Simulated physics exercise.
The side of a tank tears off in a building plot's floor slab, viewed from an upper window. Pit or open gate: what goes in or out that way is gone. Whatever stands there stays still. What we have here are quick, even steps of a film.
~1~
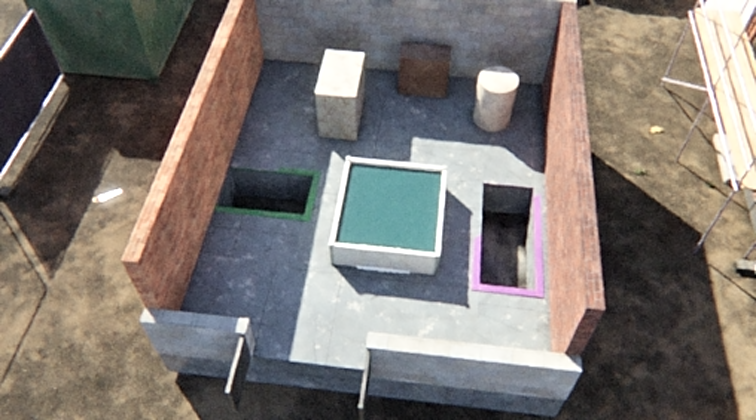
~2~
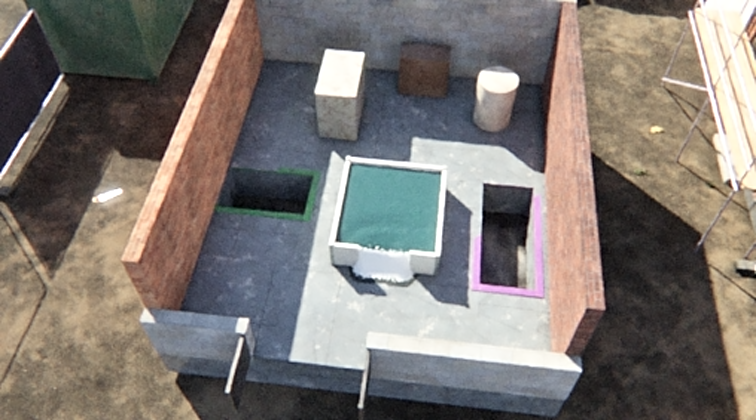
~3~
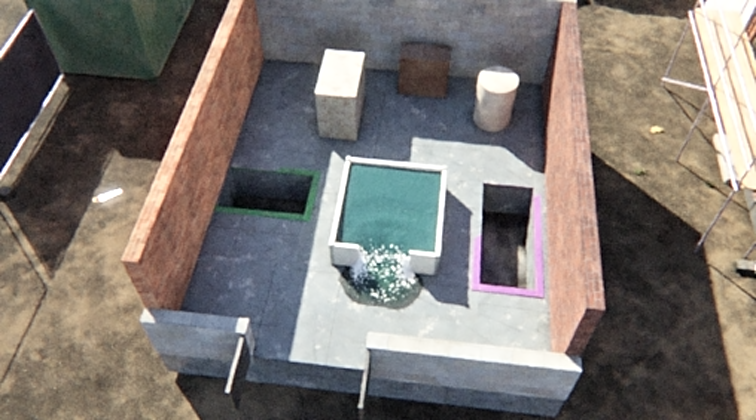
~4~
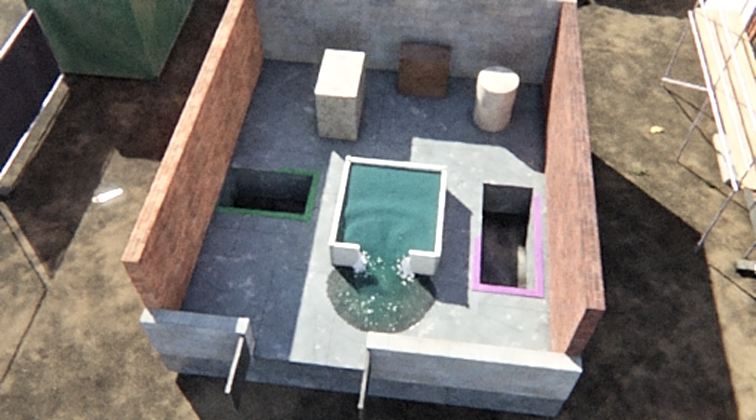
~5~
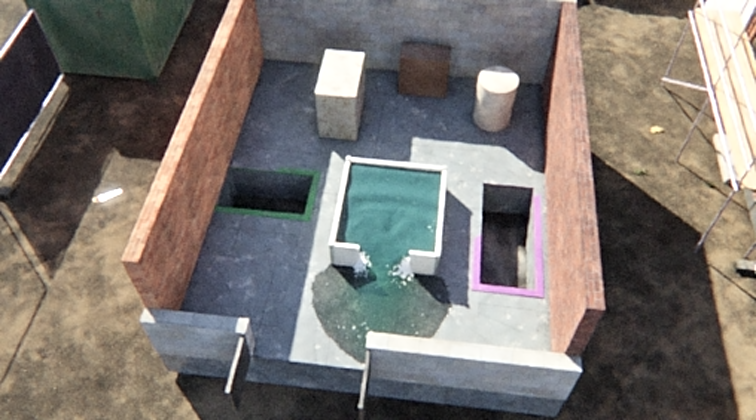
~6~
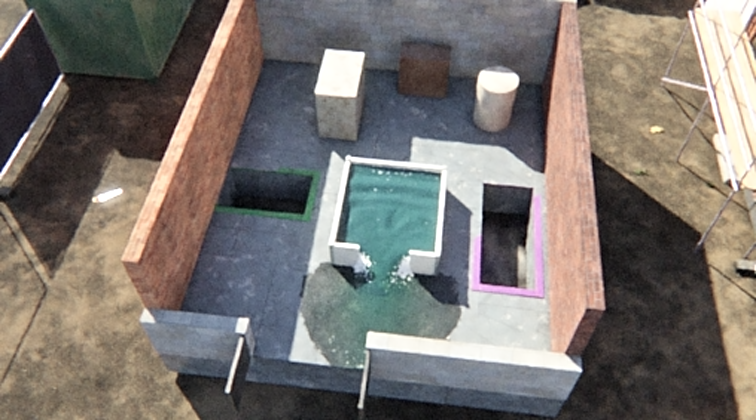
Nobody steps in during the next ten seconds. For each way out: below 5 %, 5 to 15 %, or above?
At the end, the gate will receive a cut exceeding fifteen per cent; the green pit will receive a cut falling short of five per cent; the purple pit will receive a cut exceeding fifteen per cent.
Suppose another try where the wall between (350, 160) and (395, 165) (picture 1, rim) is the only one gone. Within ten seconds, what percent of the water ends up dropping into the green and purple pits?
Approximately, green takes 20 % and purple takes 20 %.
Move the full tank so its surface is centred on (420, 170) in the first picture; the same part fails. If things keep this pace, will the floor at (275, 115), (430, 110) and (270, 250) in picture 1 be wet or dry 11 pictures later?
Location one: Bone dry; location two: Bone dry; location three: Bone dry.
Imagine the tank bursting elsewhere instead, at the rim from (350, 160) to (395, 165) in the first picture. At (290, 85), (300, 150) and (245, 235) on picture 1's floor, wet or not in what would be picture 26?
Note, points one to three: Reached and soaked / reached and soaked / unreached.
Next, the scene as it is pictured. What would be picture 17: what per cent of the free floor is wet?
Estimated share: Around 20 %.
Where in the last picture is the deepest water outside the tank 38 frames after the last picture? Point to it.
Pointing at (538, 375).
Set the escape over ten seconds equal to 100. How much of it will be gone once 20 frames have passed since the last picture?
I'd put it at 40 per cent.
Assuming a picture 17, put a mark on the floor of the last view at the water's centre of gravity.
I'd put my finger on (398, 258).
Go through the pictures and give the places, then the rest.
The first picture shows the water tank at (390, 207) is whole and still.
In the second picture, water pours out at (384, 261) and has run to (355, 271).
In the third picture, the front is at (354, 296), out from the gap at (384, 262).
In the fourth picture, the front is at (387, 329), out from the gap at (384, 262).
In the fifth picture, water pours out at (384, 262) and has run to a hidden place.
In the sixth picture, the front is at a hidden place, out from the gap at (384, 261).
A moment on, water covers 15 % of the floor; the gate 4 %, the green pit 0 %, the purple pit 0 %.
Next, water covers 20 % of the floor; the gate 13 %, the green pit 0 %, the purple pit 0 %.
Then, water covers 25 % of the floor; the gate 23 %, the green pit 0 %, the purple pit 3 %.
Later, water covers 25 % of the floor; the gate 35 %, the green pit 0 %, the purple pit 13 %.
In the end, water covers 20 % of the floor; the gate 44 %, the green pit 0 %, the purple pit 23 %.
